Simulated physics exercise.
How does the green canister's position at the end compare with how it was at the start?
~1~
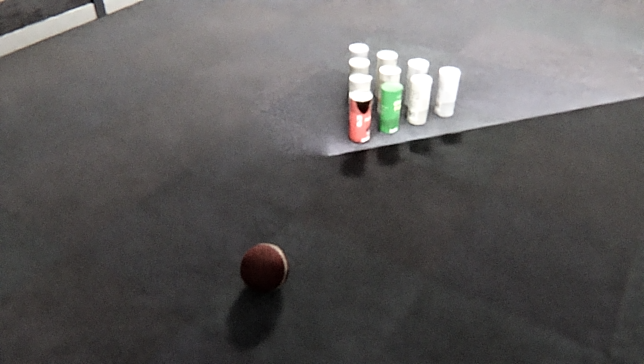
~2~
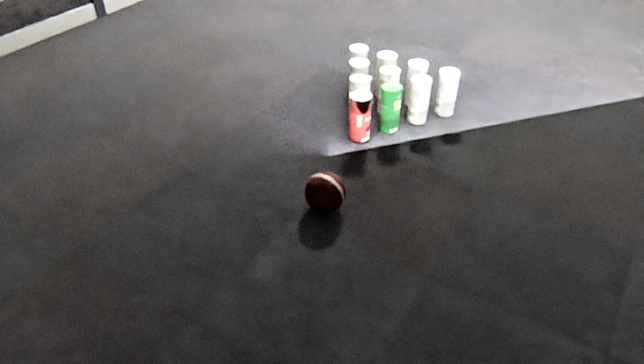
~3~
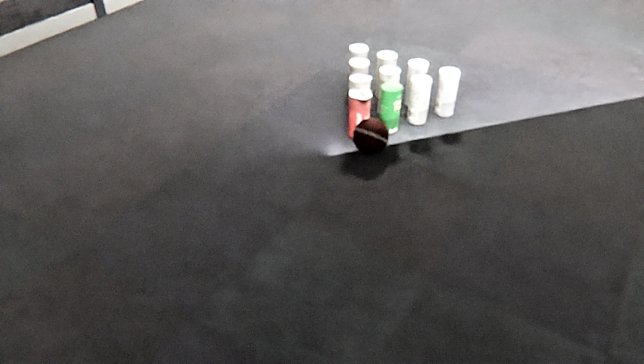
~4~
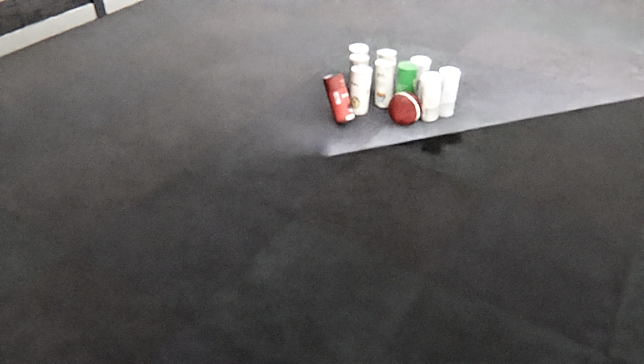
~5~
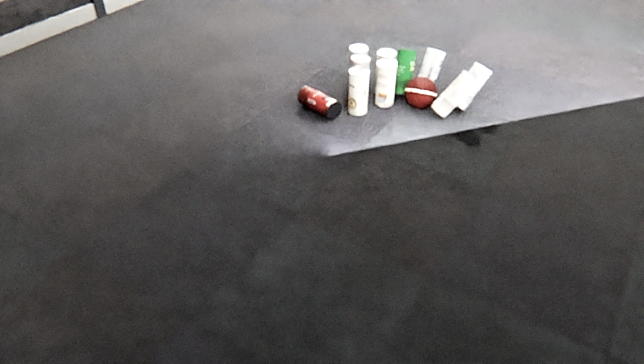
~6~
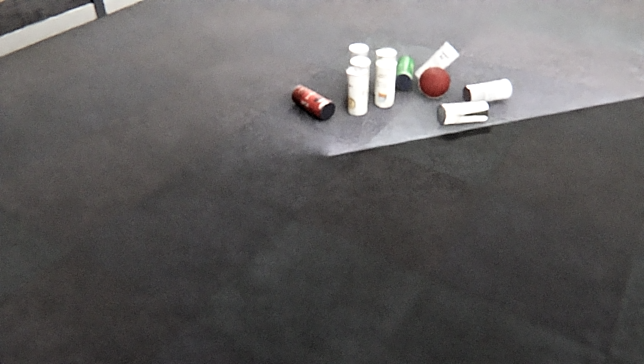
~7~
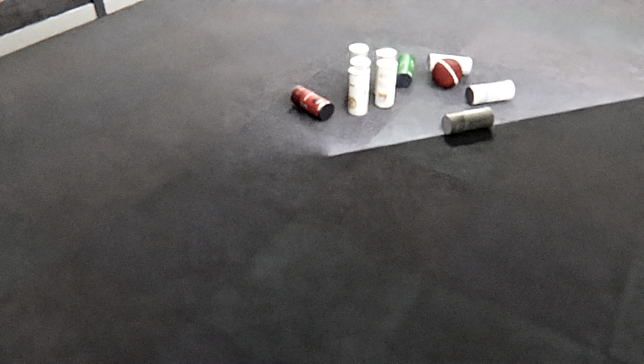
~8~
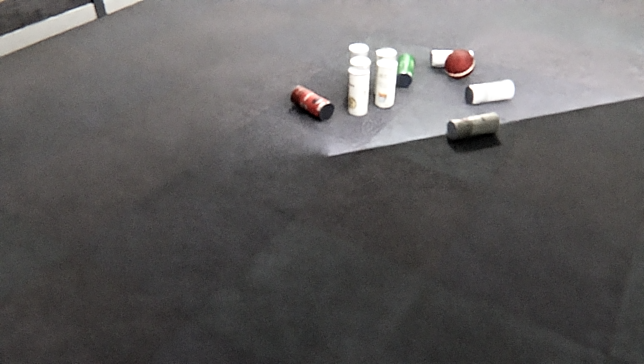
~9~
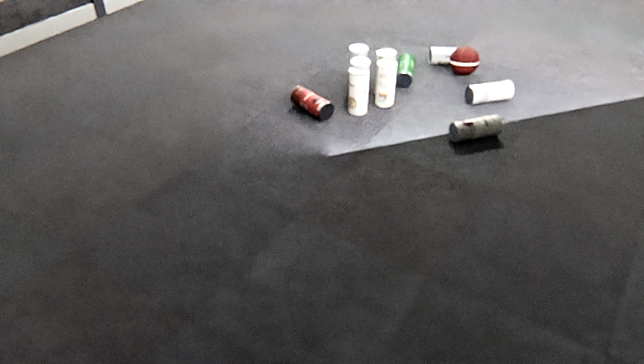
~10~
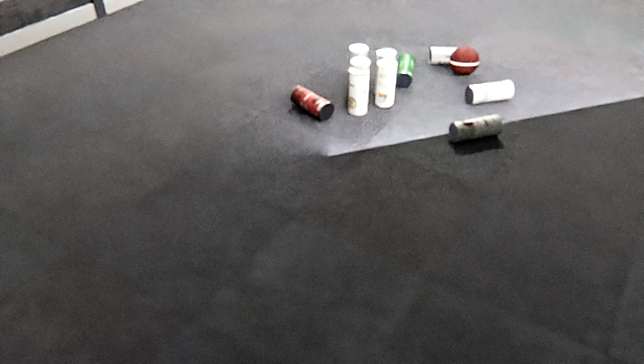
At the start the green canister was standing upright near the front of the group, but by the end it was lying on its side.
